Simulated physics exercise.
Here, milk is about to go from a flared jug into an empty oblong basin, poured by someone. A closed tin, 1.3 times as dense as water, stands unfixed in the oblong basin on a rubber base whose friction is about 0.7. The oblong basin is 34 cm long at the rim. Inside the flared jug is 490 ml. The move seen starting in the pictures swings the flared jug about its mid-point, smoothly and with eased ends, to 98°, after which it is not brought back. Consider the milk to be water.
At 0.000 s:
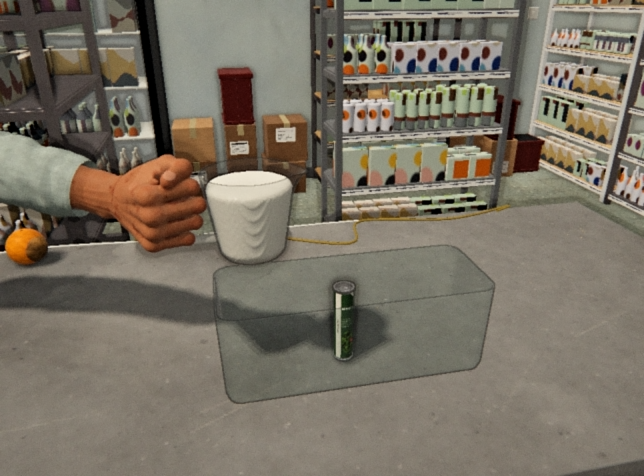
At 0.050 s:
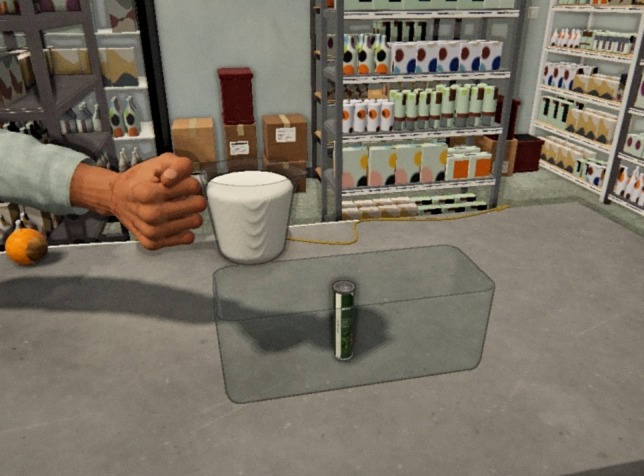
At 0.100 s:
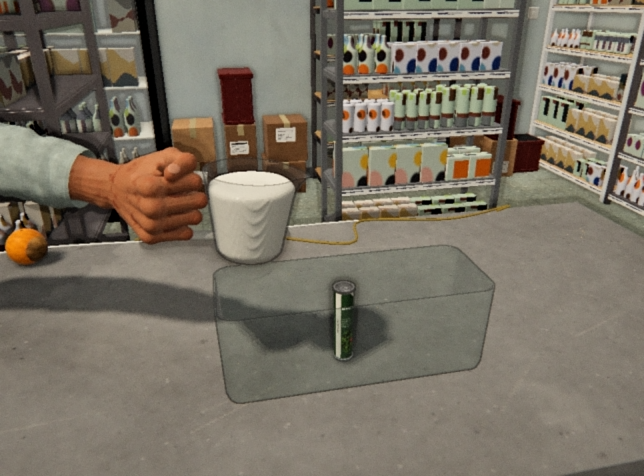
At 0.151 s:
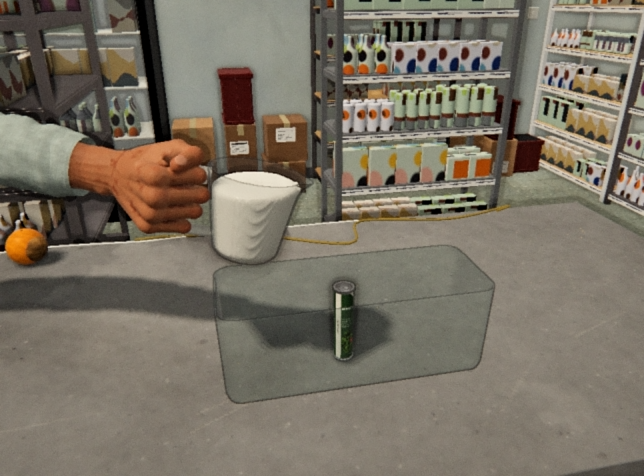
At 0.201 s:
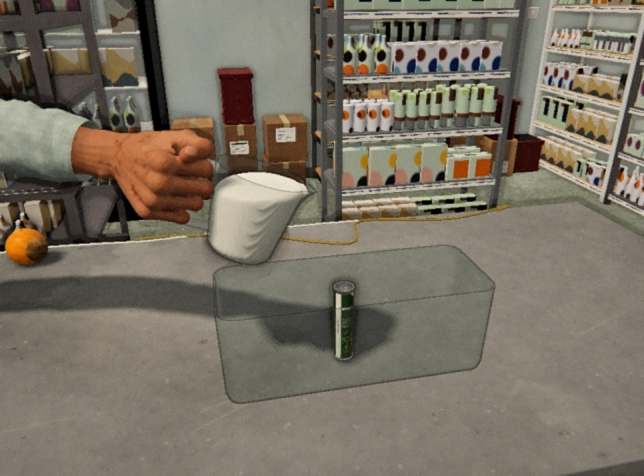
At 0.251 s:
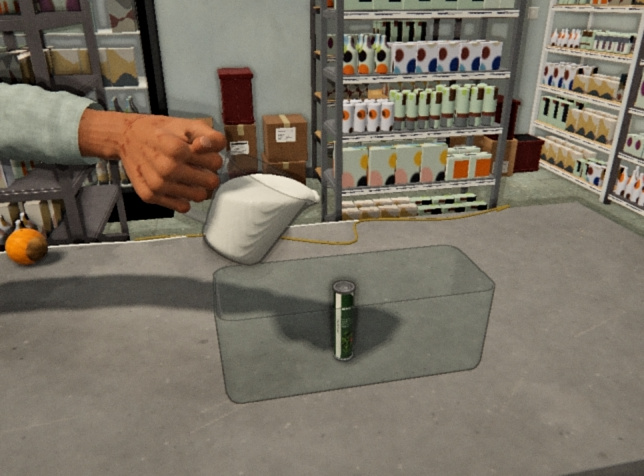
A white jug stood upright beside a closed fist above a gray counter, then tilted smoothly to the right toward a clear oblong basin with a small green tin in it.
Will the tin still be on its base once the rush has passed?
No: Bet it can't stay vertical.
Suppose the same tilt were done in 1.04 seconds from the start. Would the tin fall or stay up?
Outcome - the tin comes down.
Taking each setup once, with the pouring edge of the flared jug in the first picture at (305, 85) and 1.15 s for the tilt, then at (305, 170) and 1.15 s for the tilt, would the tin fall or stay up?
Try 1: Still standing; try 2: Tipped over.
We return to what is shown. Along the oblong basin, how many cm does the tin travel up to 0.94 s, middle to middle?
Near 7 cm.
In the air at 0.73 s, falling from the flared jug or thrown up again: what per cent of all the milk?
Roughly 8 per cent.
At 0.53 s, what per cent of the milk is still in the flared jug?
About 50 percent.
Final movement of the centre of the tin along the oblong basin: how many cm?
Roughly 7.0 cm.
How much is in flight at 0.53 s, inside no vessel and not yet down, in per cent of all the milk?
Close to 22 in a hundred.
Then, 0.53 s in, the tilt is 87° and 50 per cent is still to pour; the tin stands where it began.
Then, 0.73 s in, the tilt is 98° and 10 per cent is still to pour; the tin leans 9°.
Then, 0.94 s in, the tilt is 98° and 1 per cent is still to pour; the tin lies on its side.
Then, 1.17 s in, the tilt is 98° and 0 per cent is still to pour; the tin lies on its side.
Finally, the tin lies on its side.
